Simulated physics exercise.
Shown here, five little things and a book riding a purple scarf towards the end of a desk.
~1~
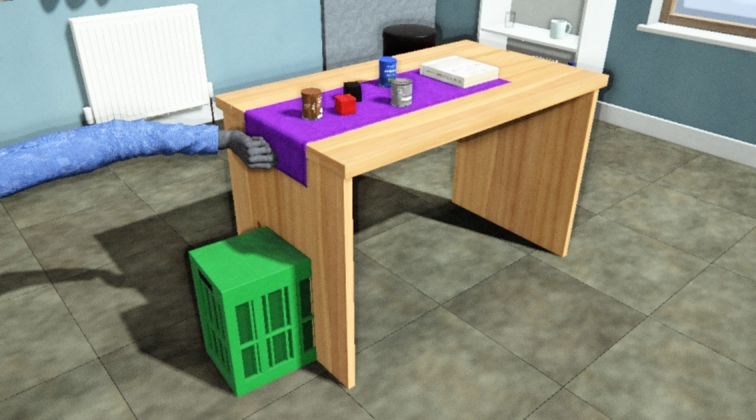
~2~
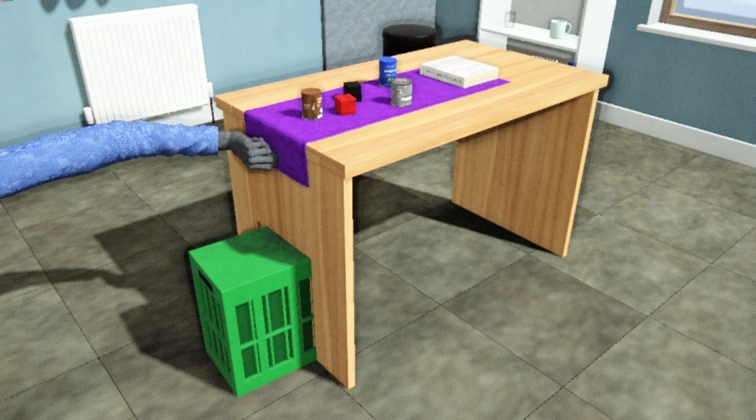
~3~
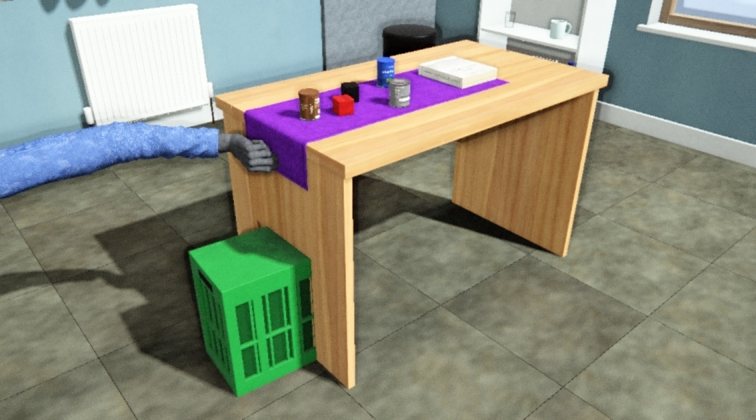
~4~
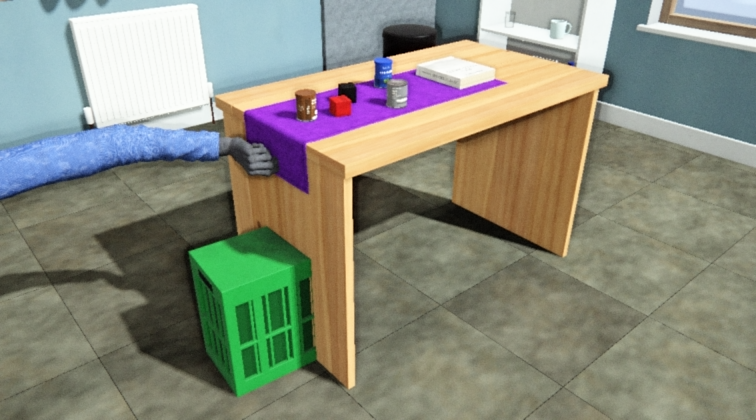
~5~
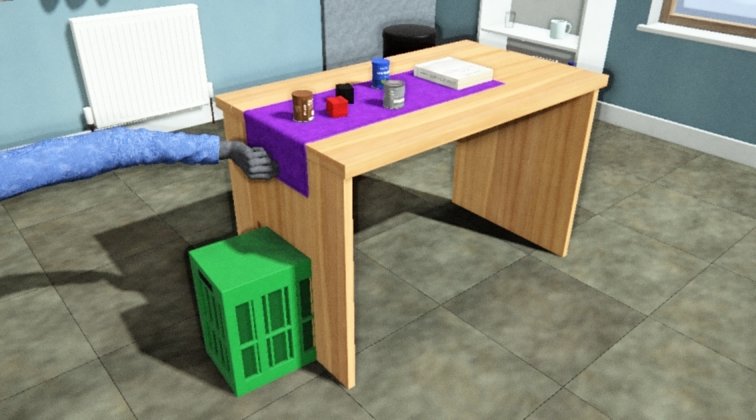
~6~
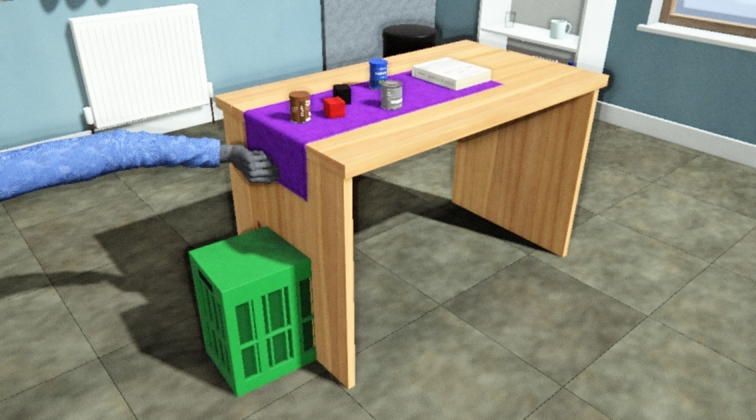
A purple cloth lies along a pale wooden table in a tiled room with blue walls, seen from slightly above and to one side. On it sit a brown can, red and black cubes, grey and blue cans and a white book, with a green crate below at left. A gloved hand in a blue sleeve slowly draws the cloth down over the left edge, carrying the objects slightly left, while the camera stays still.
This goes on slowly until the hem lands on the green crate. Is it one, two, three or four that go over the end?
Fallen count: Two.
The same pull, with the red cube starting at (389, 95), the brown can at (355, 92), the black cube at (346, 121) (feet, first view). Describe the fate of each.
I'd say the red cube hangs on, the brown can hangs on, and the black cube takes a fall.
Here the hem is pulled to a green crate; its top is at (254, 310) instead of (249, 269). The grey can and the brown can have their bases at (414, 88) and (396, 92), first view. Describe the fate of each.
Result: Grey can still there, brown can still there.
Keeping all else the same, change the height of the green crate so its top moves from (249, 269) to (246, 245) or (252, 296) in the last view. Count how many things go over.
Counts: 1, 3.
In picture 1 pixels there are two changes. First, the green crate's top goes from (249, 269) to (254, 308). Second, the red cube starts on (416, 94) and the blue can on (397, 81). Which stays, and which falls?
Red cube: Still up. Blue can: Still up.
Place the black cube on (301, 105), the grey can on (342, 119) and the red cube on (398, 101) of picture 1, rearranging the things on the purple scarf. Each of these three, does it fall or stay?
Short version: Black cube drops, grey can drops, red cube stays.
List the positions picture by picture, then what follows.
Hem (307, 188); brown can (311, 91); red cube (345, 97); black cube (352, 84); grey can (402, 81); blue can (388, 59); top of the crate (249, 269), in the first frame.
Hem (309, 187); brown can (311, 91), in the second frame.
Hem (308, 190); red cube (343, 98), in the third frame.
Hem (308, 194); black cube (347, 85); top of the crate (249, 269), in the fourth frame.
Hem (308, 198); grey can (394, 83), in the fifth frame.
Hem (307, 202); brown can (299, 94); red cube (334, 100); black cube (342, 86); grey can (392, 84); blue can (378, 61), in the sixth frame.
Early on, hem near (278, 204); all still up.
Midway, hem near (279, 231); brown can gone.
Finally, hem on the crate; brown can and red cube gone. The answer is two.
